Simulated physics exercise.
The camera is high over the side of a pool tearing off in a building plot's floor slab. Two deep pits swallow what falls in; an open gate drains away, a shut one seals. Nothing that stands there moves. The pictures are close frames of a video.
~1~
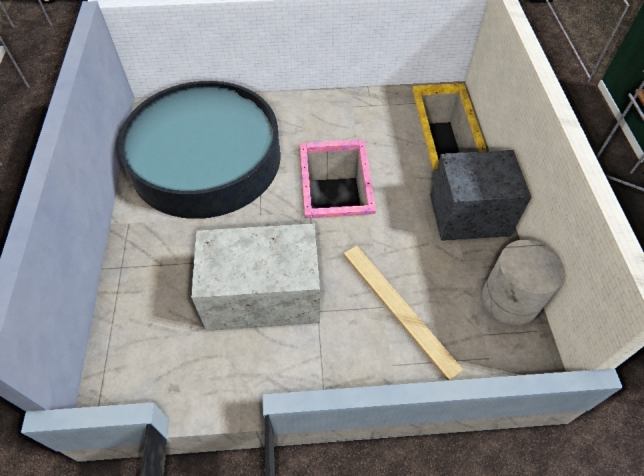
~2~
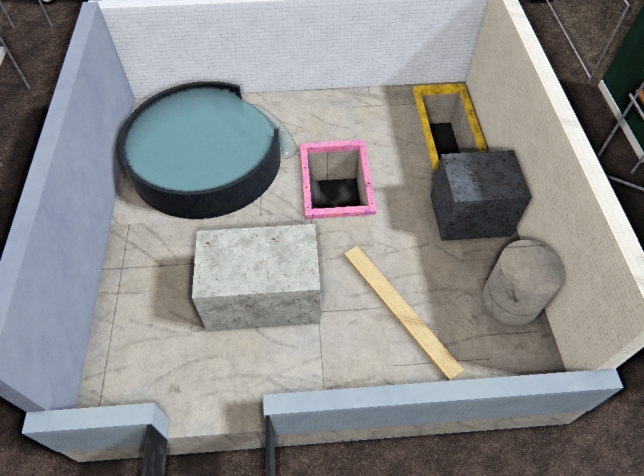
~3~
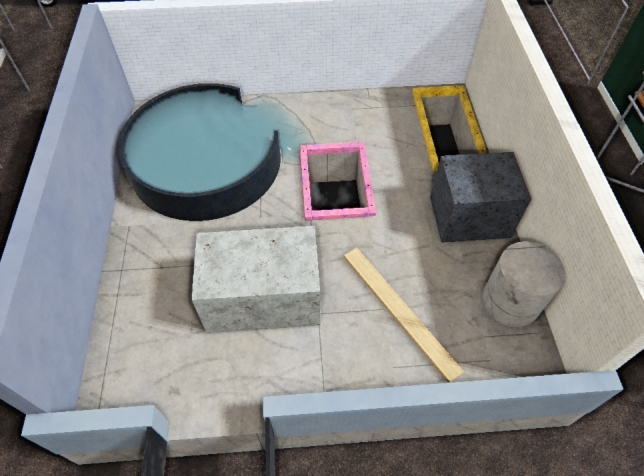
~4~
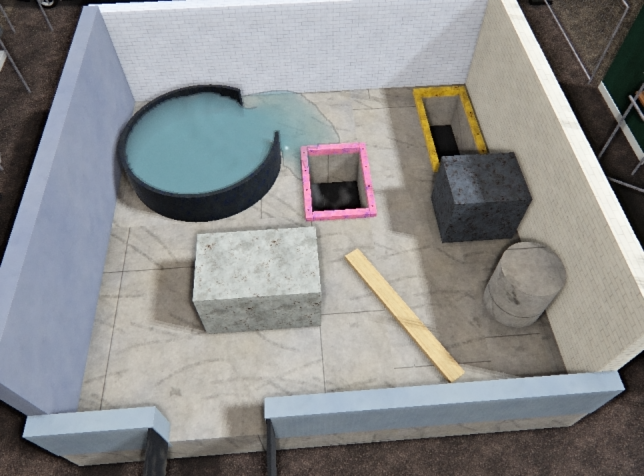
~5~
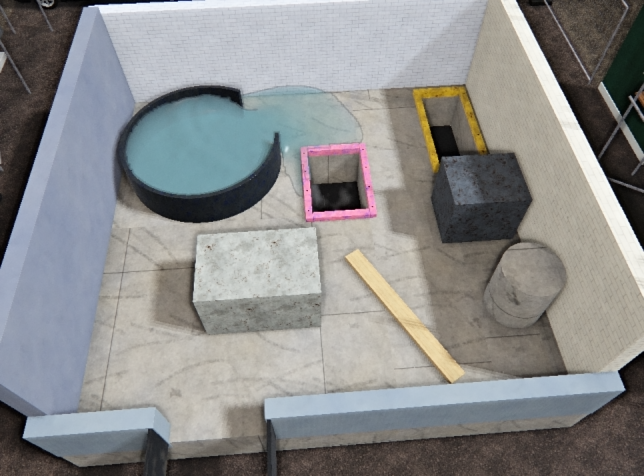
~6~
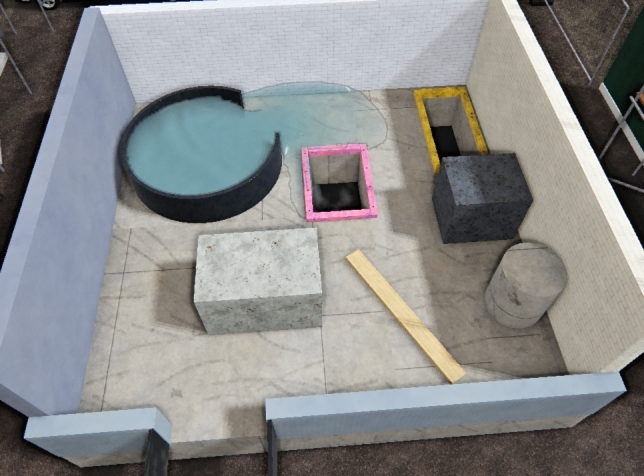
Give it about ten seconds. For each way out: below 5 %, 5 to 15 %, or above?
One by one: The gate takes under 5 %; the yellow pit takes over 15 %; the pink pit takes under 5 %.
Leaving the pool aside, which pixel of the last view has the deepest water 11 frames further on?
Roughly at (459, 86).
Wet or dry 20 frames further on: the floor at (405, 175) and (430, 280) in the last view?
In that order: Awash, not flooded.
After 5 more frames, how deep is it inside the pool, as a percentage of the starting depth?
Roughly 74 per cent.
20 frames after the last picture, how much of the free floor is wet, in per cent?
Close to 35 %.
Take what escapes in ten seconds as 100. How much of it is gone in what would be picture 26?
About 60 per cent.
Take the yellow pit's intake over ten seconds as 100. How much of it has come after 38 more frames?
About 90 per cent.
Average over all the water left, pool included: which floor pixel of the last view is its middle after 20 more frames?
Near (267, 144).
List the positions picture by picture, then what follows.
The first frame shows still water in the round tank at (200, 136).
In the second frame, the front is at (287, 156), out from the gap at (266, 123).
In the third frame, the front is at (300, 162), out from the gap at (266, 127).
In the fourth frame, water pours out at (267, 128) and has run to (335, 139).
In the fifth frame, water pours out at (267, 129) and has run to (357, 138).
In the sixth frame, water pours out at (267, 129) and has run to (380, 120).
A moment on, water covers 20 % of the floor; the gate 0 %, the yellow pit 0 %, the pink pit 0 %.
Next, water covers 25 % of the floor; the gate 0 %, the yellow pit 7 %, the pink pit 1 %.
Then, water covers 35 % of the floor; the gate 0 %, the yellow pit 22 %, the pink pit 1 %.
Later, water covers 50 % of the floor; the gate 0 %, the yellow pit 33 %, the pink pit 1 %.
In the end, water covers 70 % of the floor; the gate 0 %, the yellow pit 37 %, the pink pit 1 %.
